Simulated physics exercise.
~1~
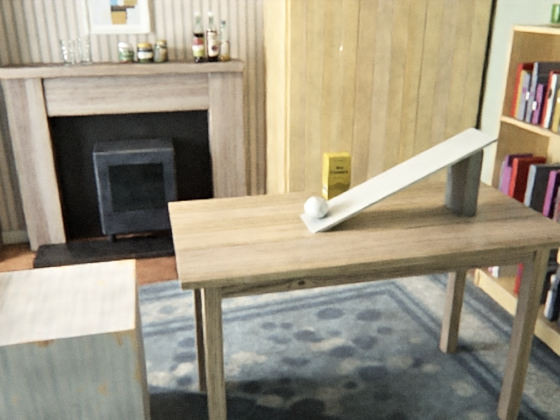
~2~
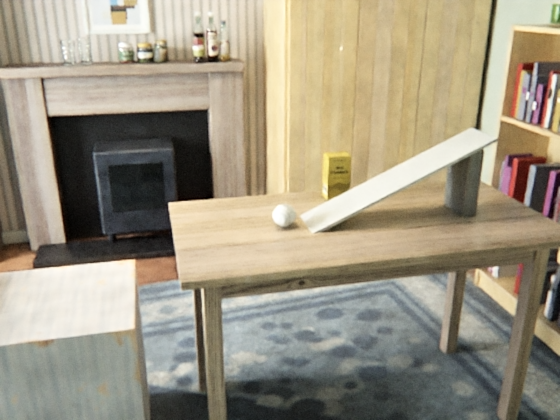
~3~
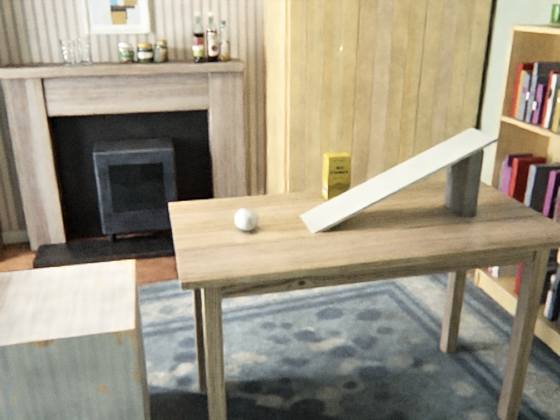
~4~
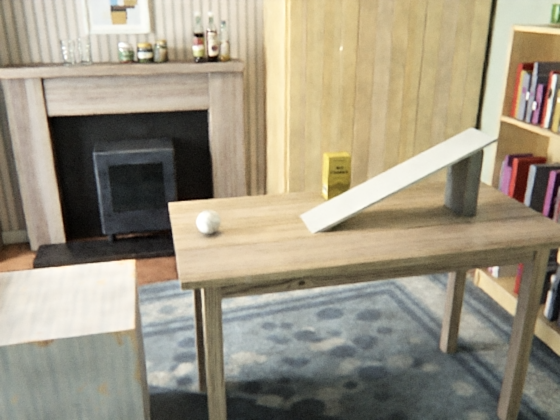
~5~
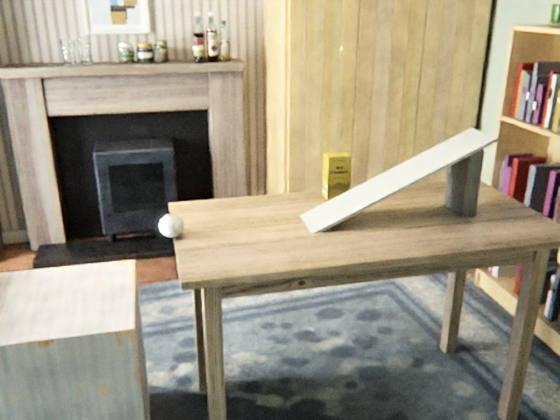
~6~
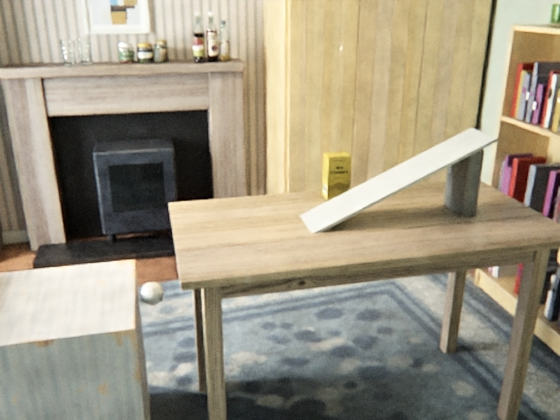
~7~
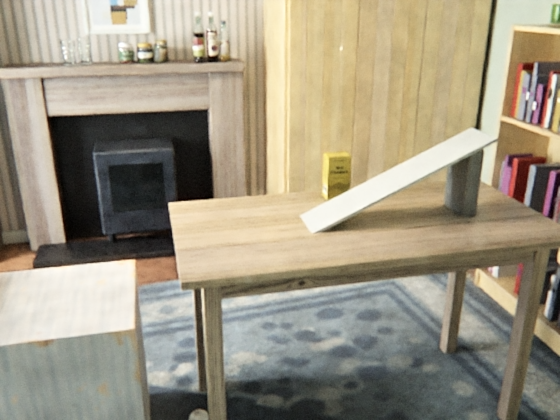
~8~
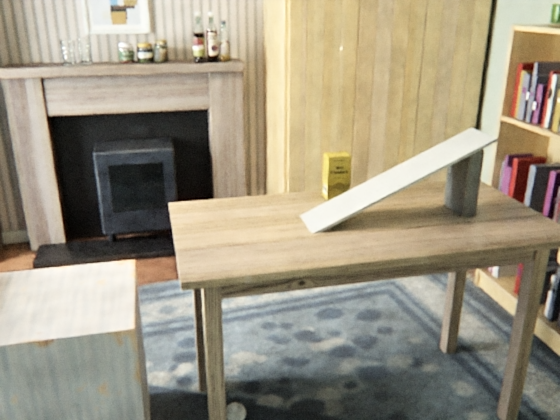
Wooden table with a white ramp and yellow carton, a white onion rolling left off the edge and dropping into the gap.
